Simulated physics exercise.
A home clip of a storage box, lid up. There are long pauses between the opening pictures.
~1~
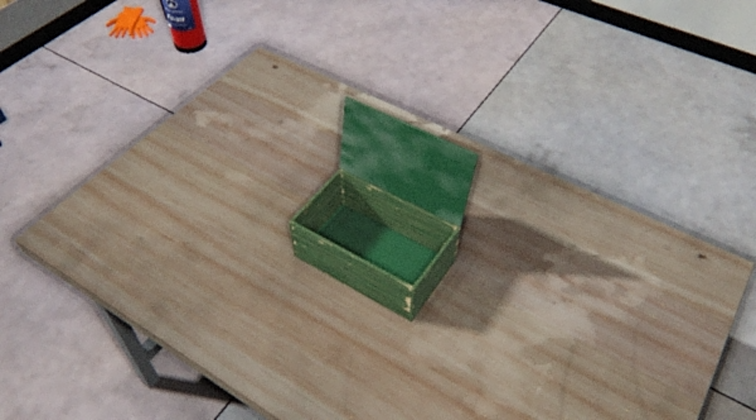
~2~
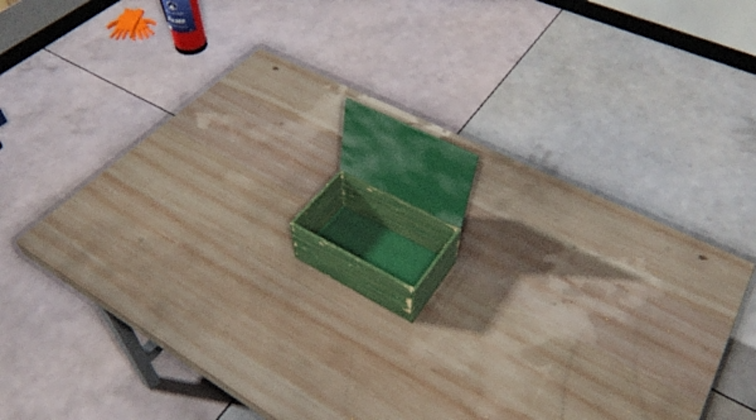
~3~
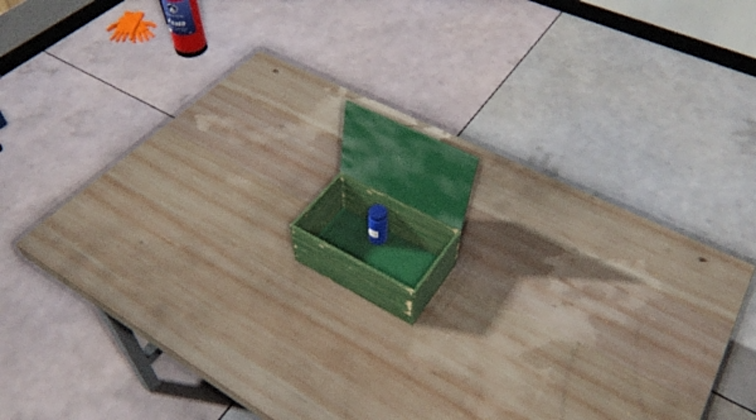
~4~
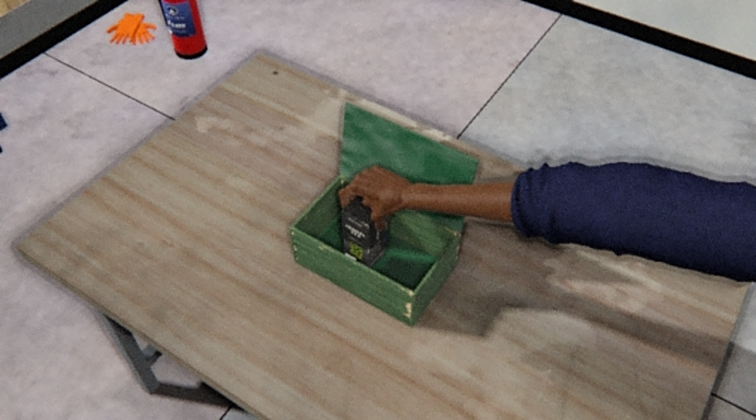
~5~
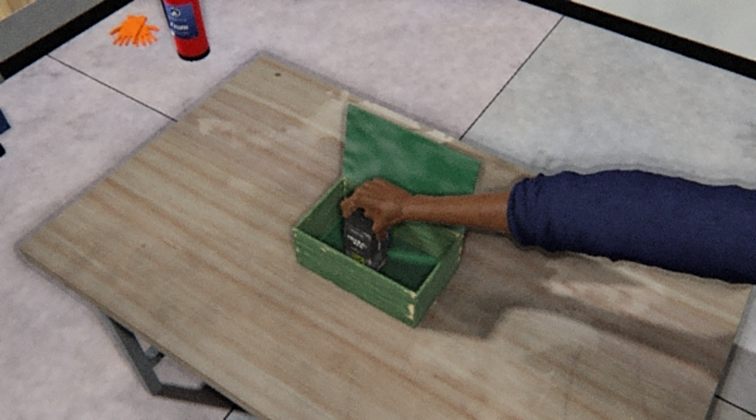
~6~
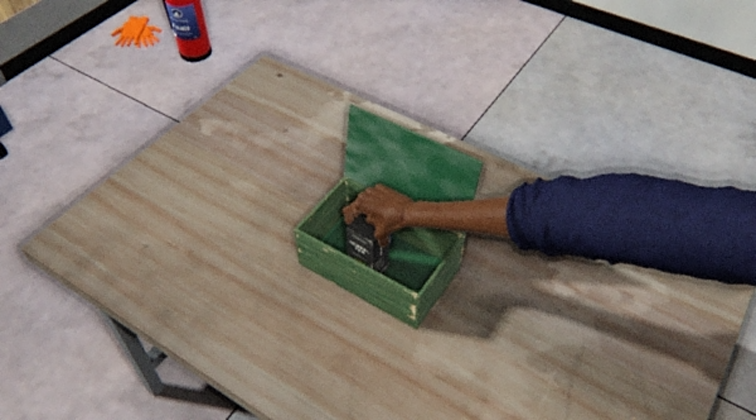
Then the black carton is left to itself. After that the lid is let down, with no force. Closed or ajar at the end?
Here the lid is held up.
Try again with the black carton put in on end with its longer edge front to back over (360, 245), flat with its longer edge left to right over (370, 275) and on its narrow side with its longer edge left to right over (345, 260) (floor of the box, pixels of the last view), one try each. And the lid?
First, it is held up; second, it sits on the rim; third, it closes.
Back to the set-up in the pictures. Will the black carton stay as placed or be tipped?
The black carton stays as placed.
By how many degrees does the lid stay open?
About 25°.
Then, 1.10 s past the last view, lid starting down.
Then, 1.50 s past the last view, lid 66° above the rim.
Then, 1.70 s past the last view, lid 54° above the rim.
Then, 2.00 s past the last view, lid 33° above the rim.
Finally, lid 25° above the rim; both still in place. Final places as the last picture's camera would see them, black carton near (368, 248).
